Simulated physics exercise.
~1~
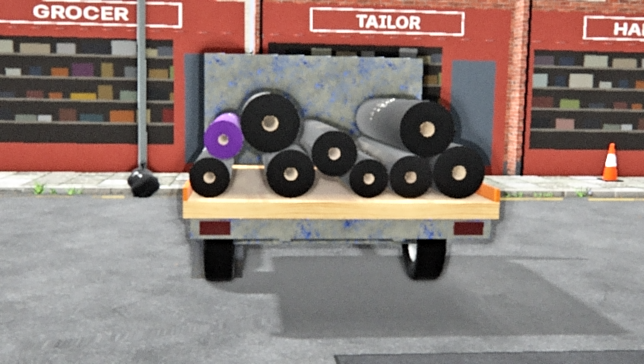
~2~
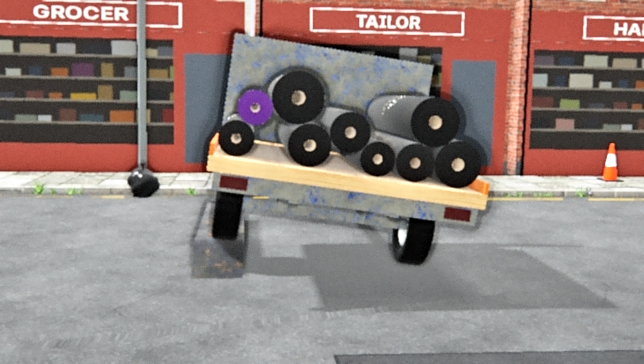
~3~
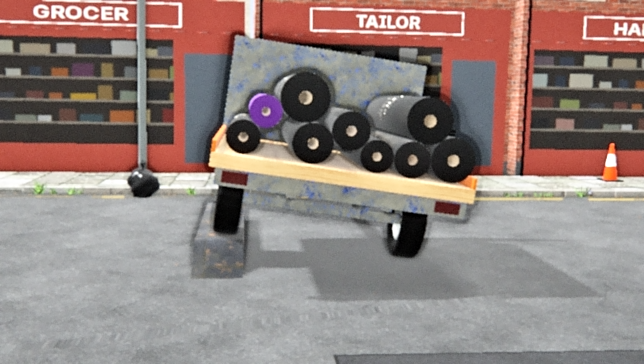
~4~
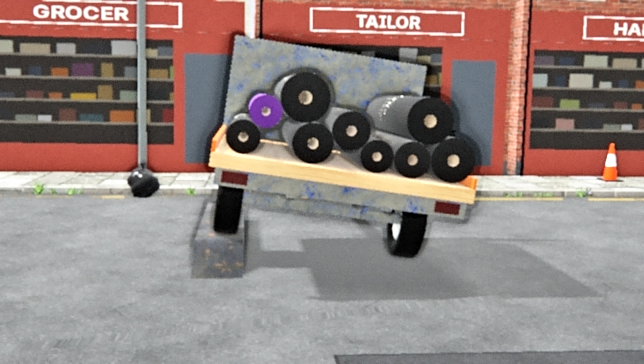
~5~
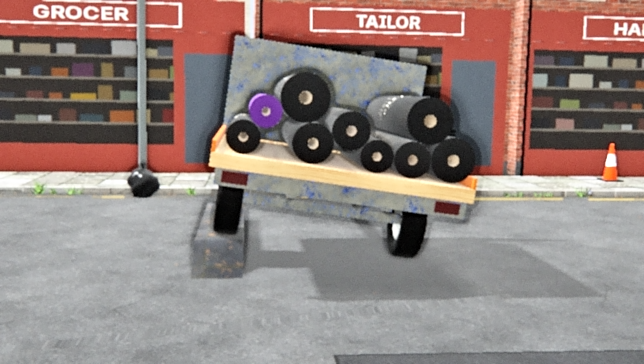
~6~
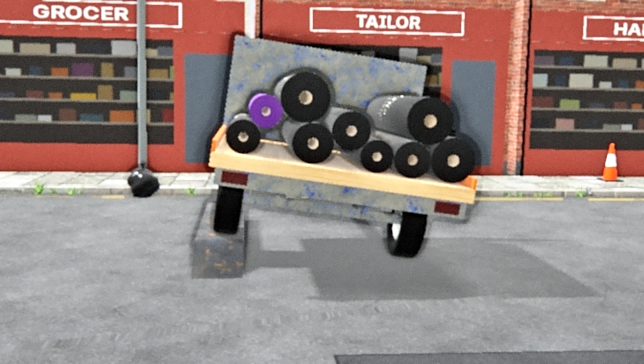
On a street, a trailer of loose rolls tilts on a ramp, keeping them all aboard.
